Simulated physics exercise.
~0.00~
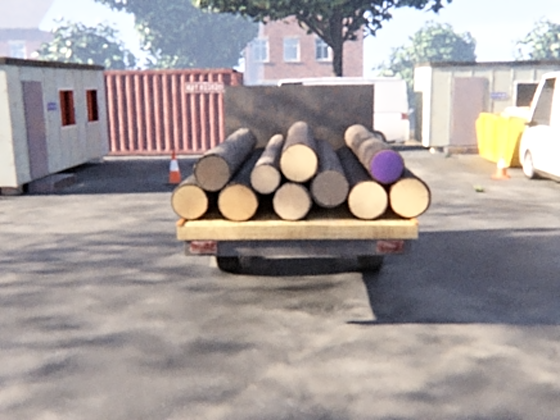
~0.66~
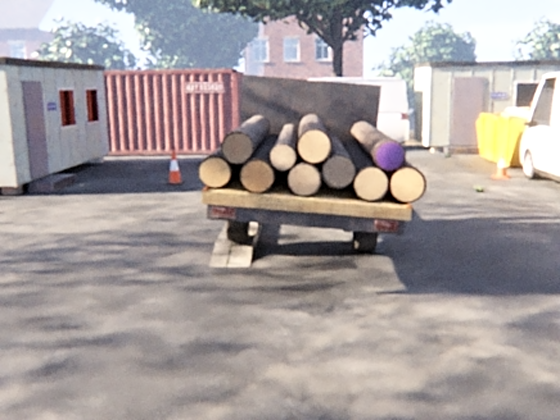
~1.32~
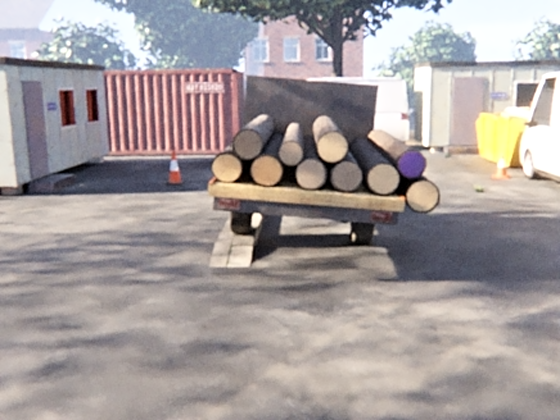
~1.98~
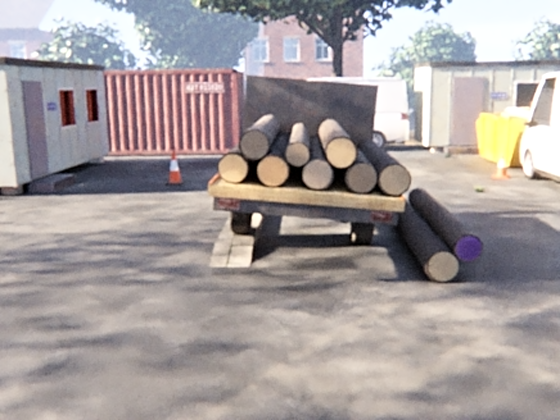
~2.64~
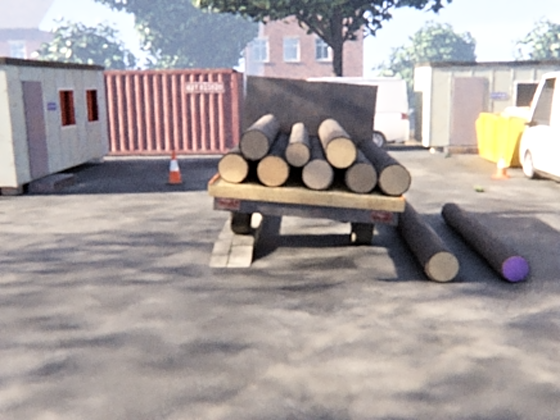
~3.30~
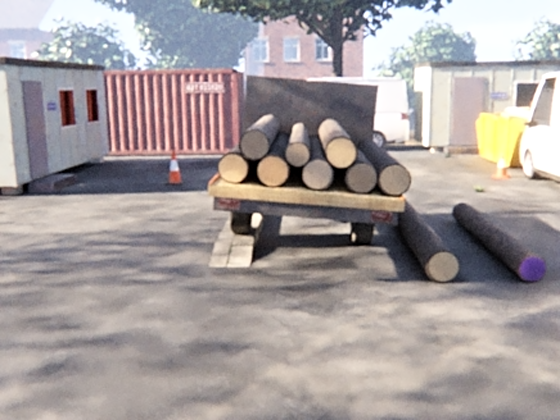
In a paved yard, a flatbed stacked with logs crept along until one wheel rode up onto a raised slab and it tilted, and two logs, one with a purple end, dropped off the right side, the purple one rolling farther away before settling.
